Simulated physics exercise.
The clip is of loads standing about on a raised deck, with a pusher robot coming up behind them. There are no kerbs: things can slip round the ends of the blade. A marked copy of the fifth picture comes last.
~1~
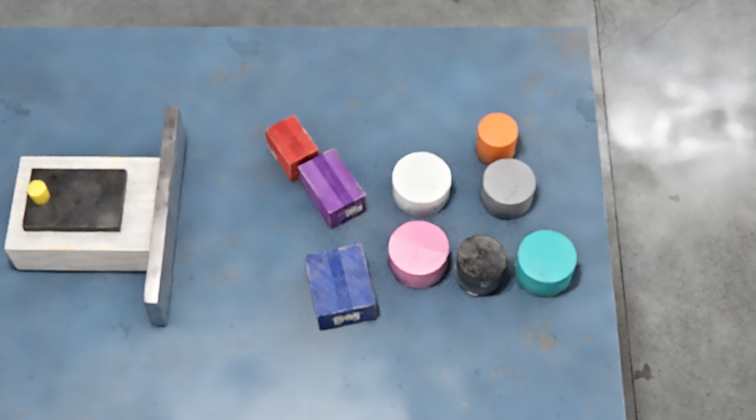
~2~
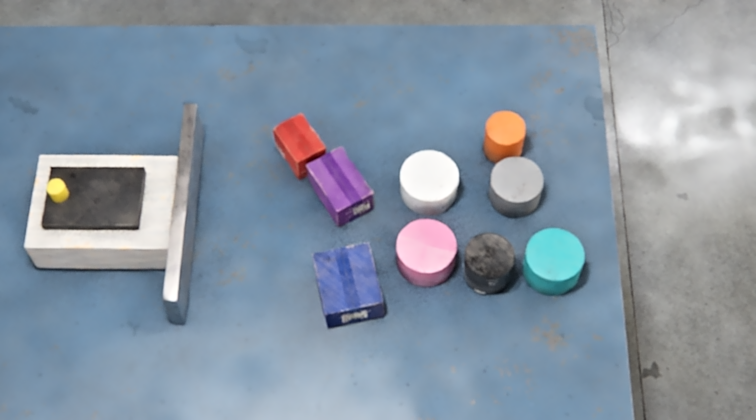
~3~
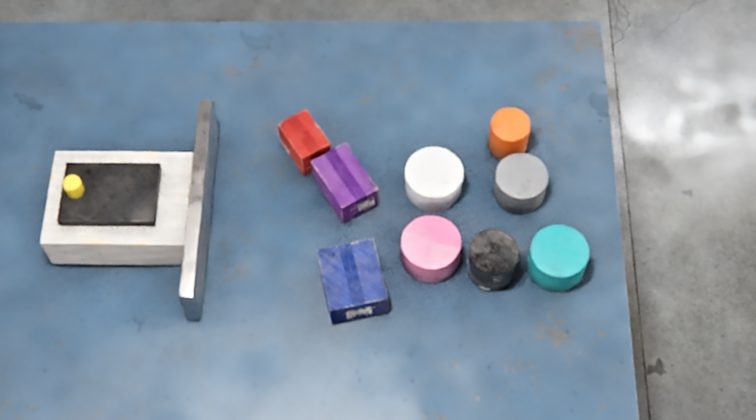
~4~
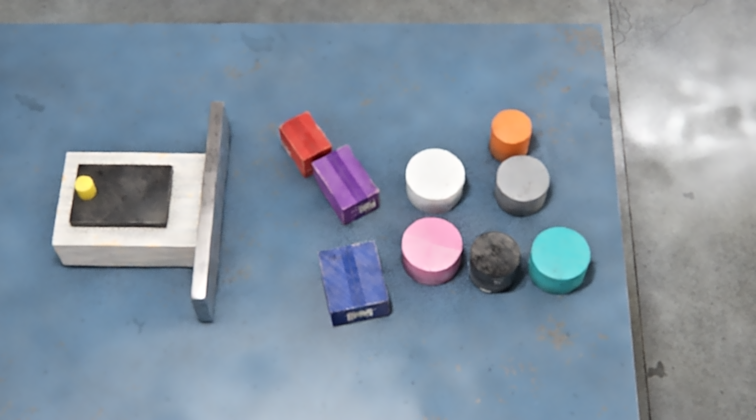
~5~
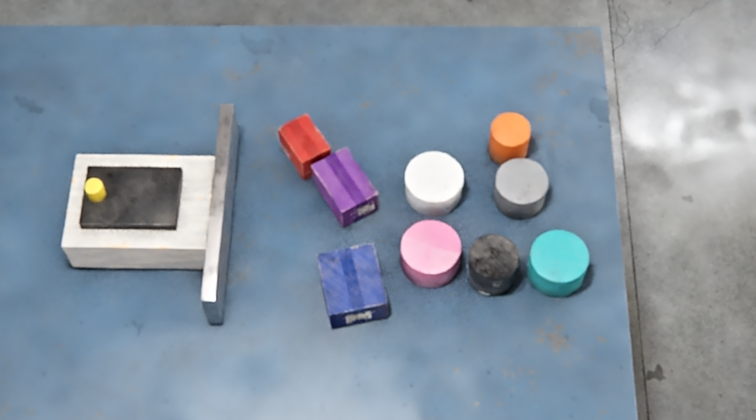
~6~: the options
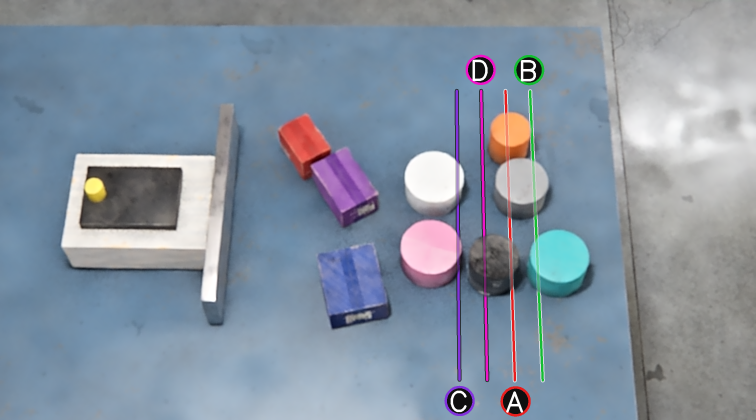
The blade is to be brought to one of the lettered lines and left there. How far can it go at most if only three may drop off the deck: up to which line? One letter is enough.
As far as mark B.
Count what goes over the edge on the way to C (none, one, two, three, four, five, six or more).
The count is none.
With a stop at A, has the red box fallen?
No.
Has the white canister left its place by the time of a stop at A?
Yes.
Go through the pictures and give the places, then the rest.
In the first picture, turquoise canister (545, 264); black pail (480, 266); red box (293, 149).
In the second picture, robot (102, 197); purple parcel (340, 187).
In the third picture, robot (118, 193); orange canister (509, 134).
In the fourth picture, robot (130, 194); grey canister (521, 186).
In the fifth picture, robot (139, 197); turquoise canister (558, 264); black pail (493, 266); red box (306, 147).
On the marked copy, A at (510, 226); B at (536, 227); C at (458, 226); D at (484, 226).
Taking B. A third of the way, robot (252, 197); red box (360, 138); blue parcel (366, 288).
Two thirds of the way, robot (366, 198); turquoise canister (596, 276); grey canister (573, 193).
When it is over, robot (456, 198); turquoise canister over the edge; grey canister over the edge; two fallen.
As for the rest, A is within the limit but short; C is within the limit but short; D is within the limit but short.
